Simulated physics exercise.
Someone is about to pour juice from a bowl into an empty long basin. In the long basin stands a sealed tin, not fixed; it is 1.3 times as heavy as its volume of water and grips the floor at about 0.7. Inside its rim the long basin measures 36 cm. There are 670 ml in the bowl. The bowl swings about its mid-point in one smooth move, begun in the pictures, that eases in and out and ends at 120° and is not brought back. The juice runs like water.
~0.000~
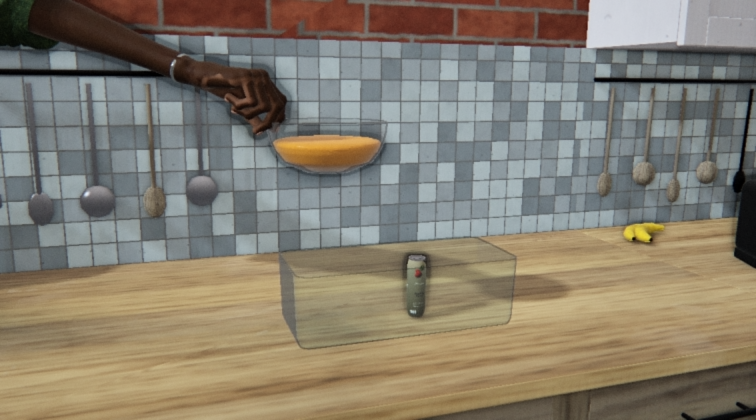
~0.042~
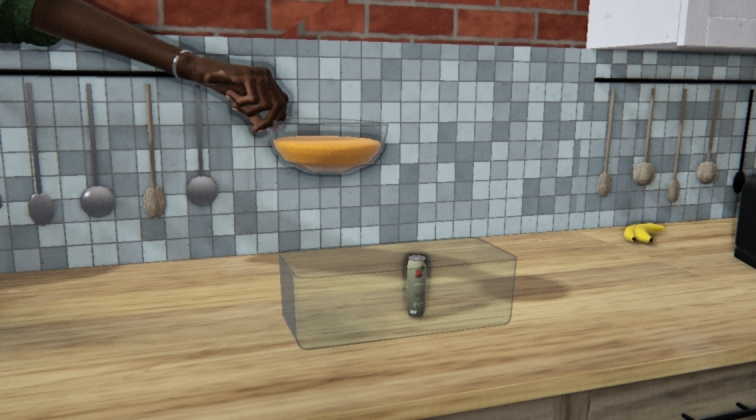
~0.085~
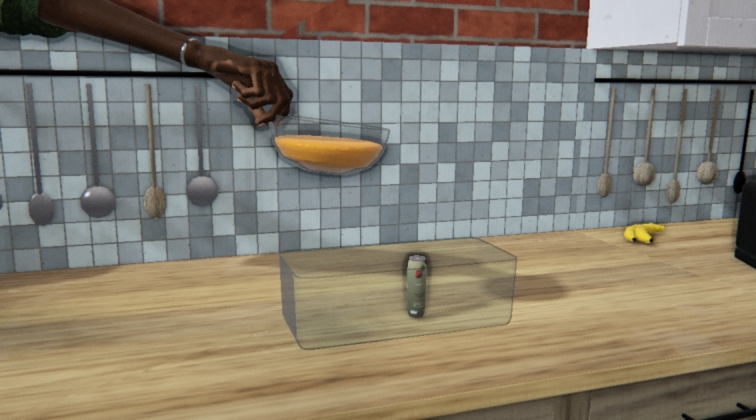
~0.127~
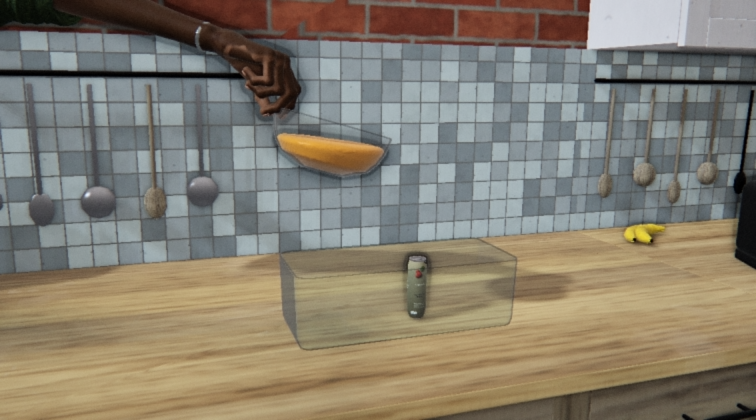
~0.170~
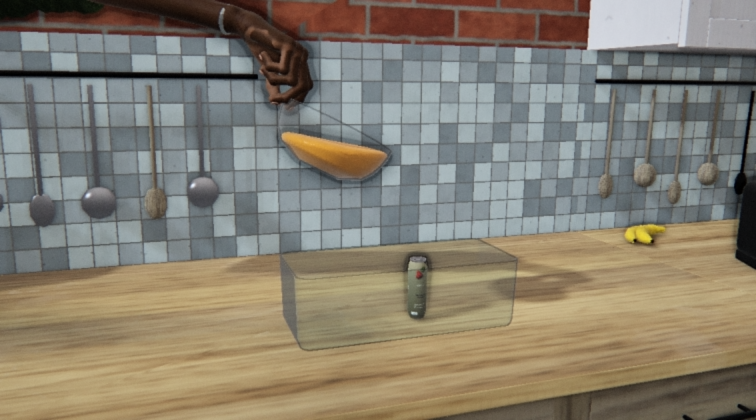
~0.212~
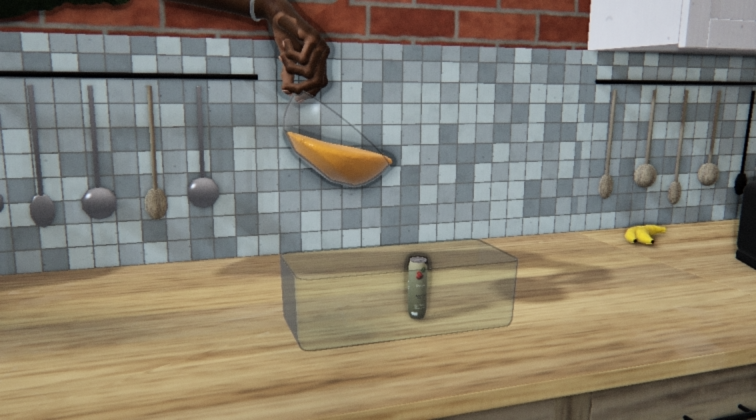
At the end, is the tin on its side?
It falls.
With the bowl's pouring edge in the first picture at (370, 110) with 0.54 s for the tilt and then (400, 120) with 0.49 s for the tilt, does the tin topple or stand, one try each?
First it topples; then it falls.
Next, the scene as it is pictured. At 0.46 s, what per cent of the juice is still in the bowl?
Near 1 in a hundred.
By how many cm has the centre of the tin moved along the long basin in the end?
Some 8.5 cm.
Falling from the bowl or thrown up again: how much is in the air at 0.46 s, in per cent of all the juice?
About 44 per cent.
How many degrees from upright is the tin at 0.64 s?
About 15°.
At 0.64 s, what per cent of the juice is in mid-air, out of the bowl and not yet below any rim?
About 6 per cent.
After 0.46 s the tilt is 114° and 1 per cent is still to pour; the tin stands where it began.
After 0.64 s the tilt is 120° and 0 per cent is still to pour; the tin leans 15°.
After 0.83 s the tilt is 120° and 0 per cent is still to pour; the tin leans 52°.
After 1.04 s the tilt is 120° and 0 per cent is still to pour; the tin lies on its side.
In the end the tin lies on its side.
